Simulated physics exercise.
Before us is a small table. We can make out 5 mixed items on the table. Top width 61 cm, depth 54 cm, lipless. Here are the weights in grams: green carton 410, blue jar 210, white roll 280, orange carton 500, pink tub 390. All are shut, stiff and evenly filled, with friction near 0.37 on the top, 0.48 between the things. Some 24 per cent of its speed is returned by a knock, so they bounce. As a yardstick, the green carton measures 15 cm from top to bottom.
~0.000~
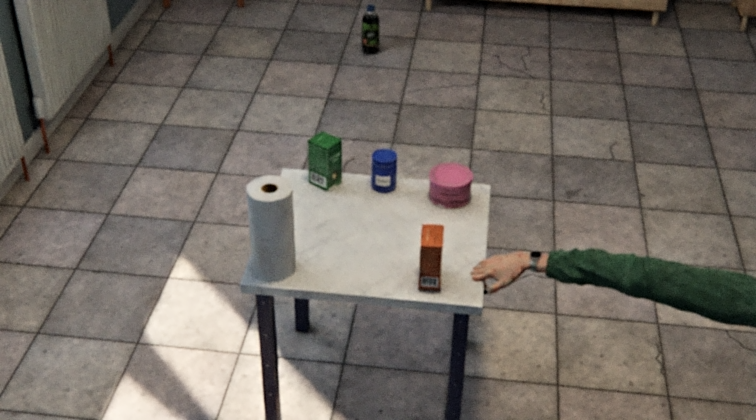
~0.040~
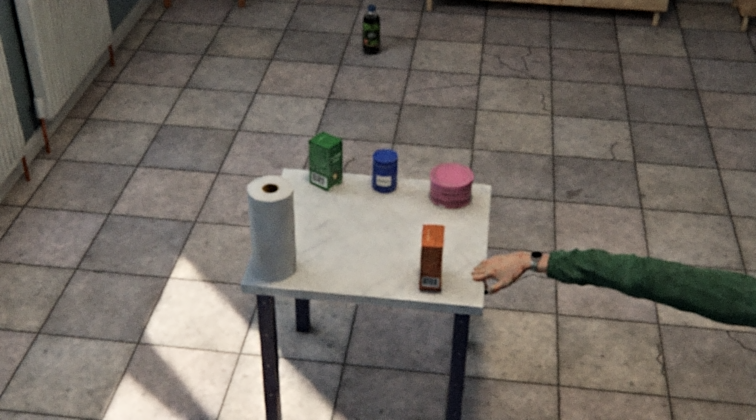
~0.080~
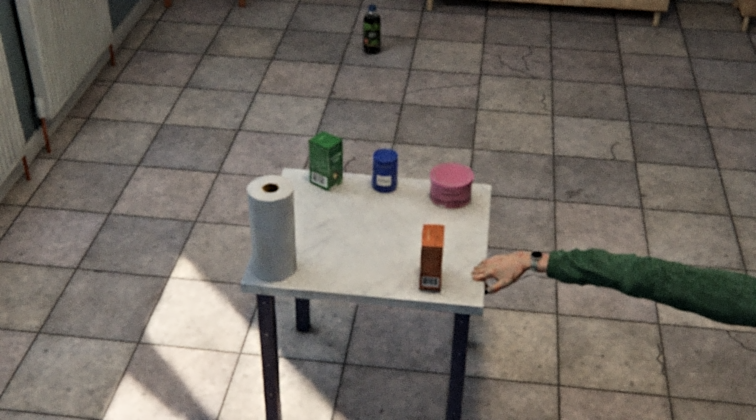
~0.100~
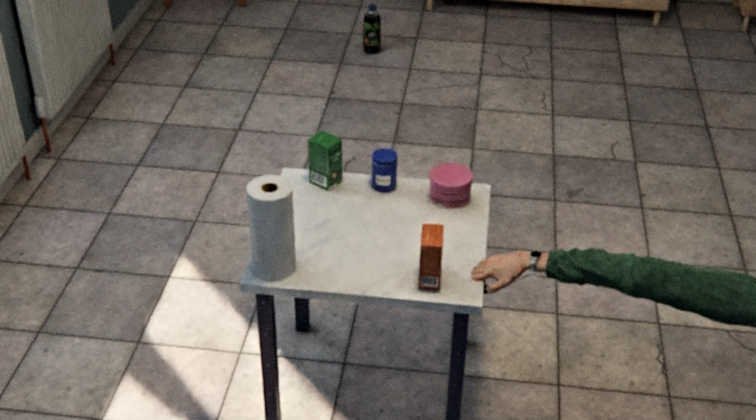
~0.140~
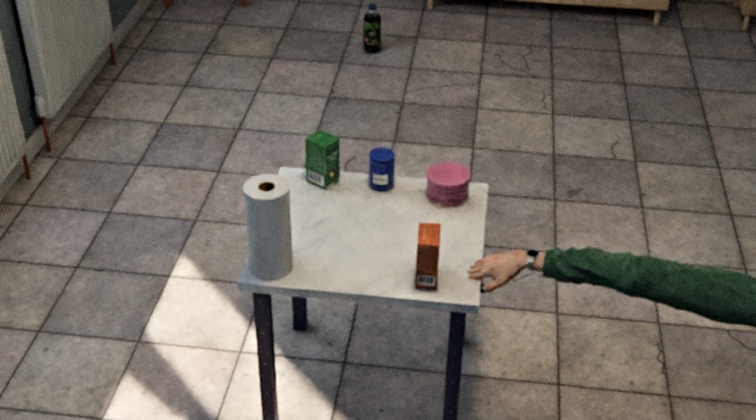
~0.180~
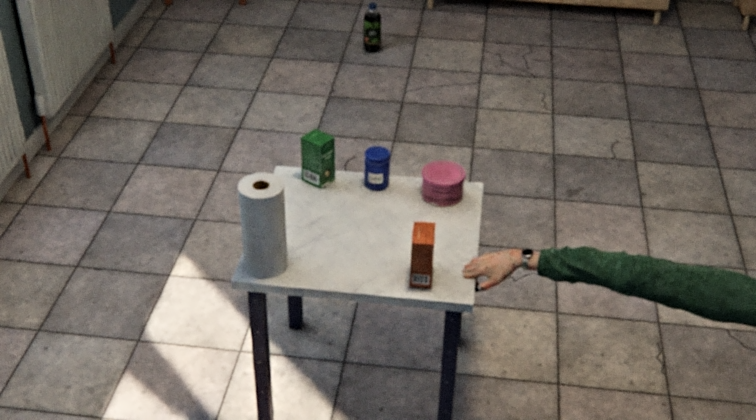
A green-sleeved arm rested its hand at the right edge of a small white table holding five items, then the table shifted slightly left with everything on it, the hand moving along too.
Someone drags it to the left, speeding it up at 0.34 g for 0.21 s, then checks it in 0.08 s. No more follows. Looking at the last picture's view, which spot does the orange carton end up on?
The spot near (376, 250).
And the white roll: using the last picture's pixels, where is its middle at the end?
Roughly pixel (219, 222).
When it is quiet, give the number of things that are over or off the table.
So, 0 in all.
Around 0.38 s, table along by 10 cm; orange carton shifted 3 cm near (381, 251); green carton shifted 3 cm; white roll shifted 3 cm.
Around 0.48 s, table along by 10 cm; orange carton shifted 4 cm near (376, 250); white roll shifted 4 cm; green carton shifted 4 cm.
Finally (1.0 s), all 5 still in place (within 5 cm). Final places as that camera would see them, orange carton near (376, 250).
